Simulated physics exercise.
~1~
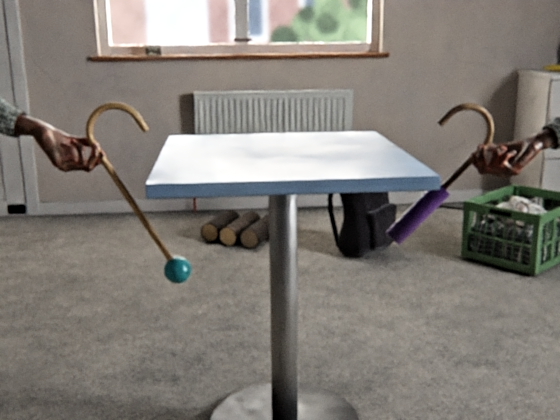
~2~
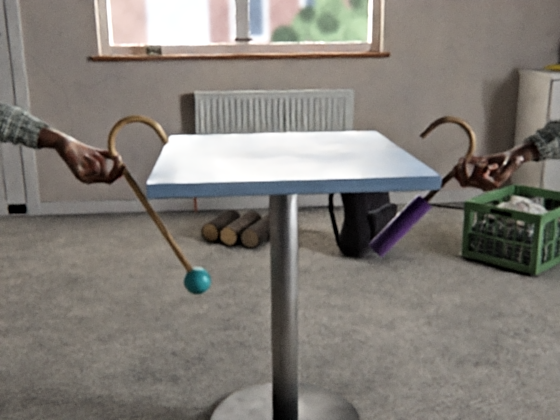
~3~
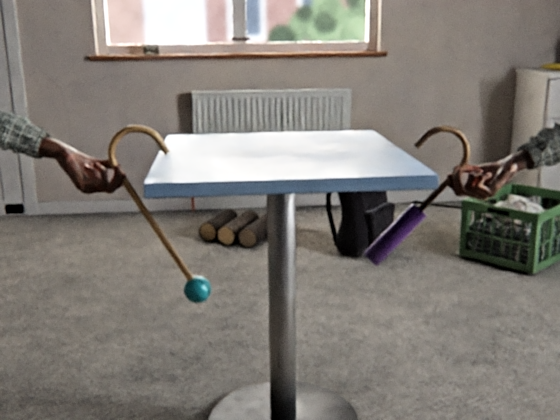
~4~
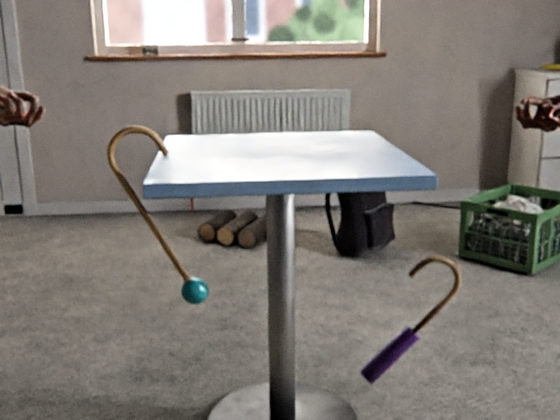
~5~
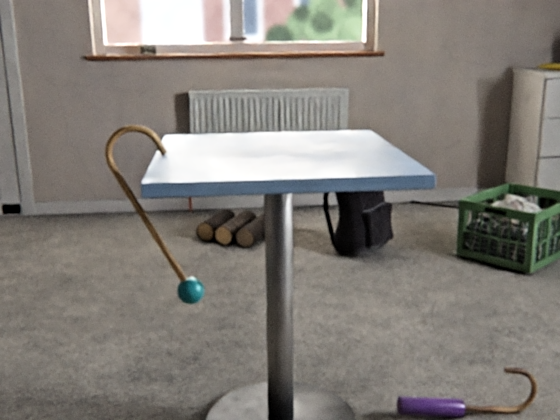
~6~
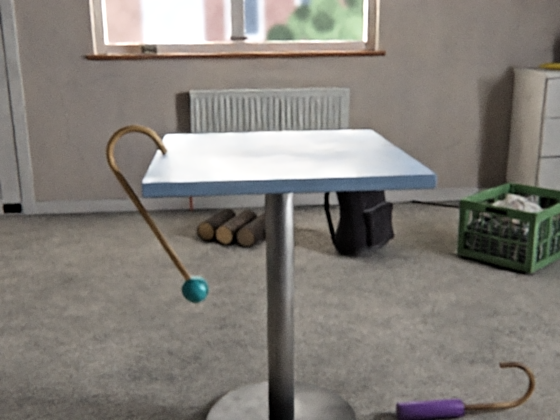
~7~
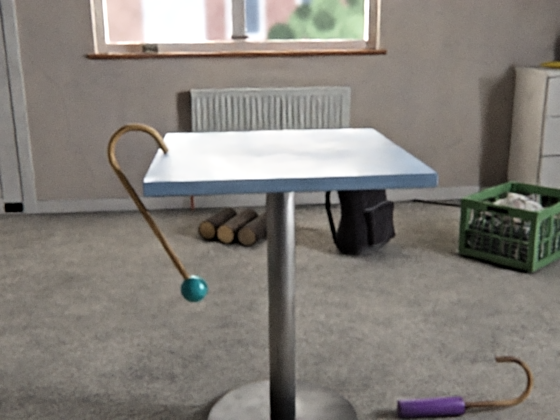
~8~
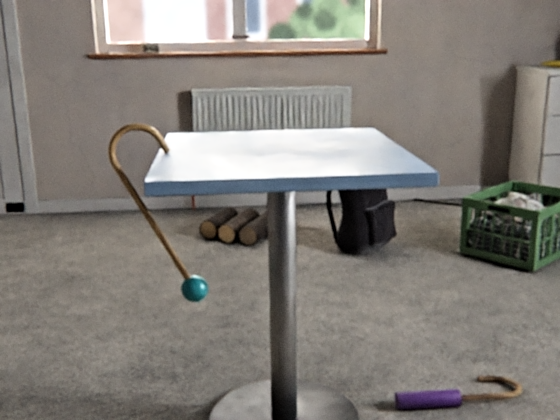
A purple-handled hooked stick and a cane with a turquoise ball were brought by two hands to opposite edges of a table and released; the purple one dropped to the floor on the right, while the turquoise one stayed hooked on the left edge.
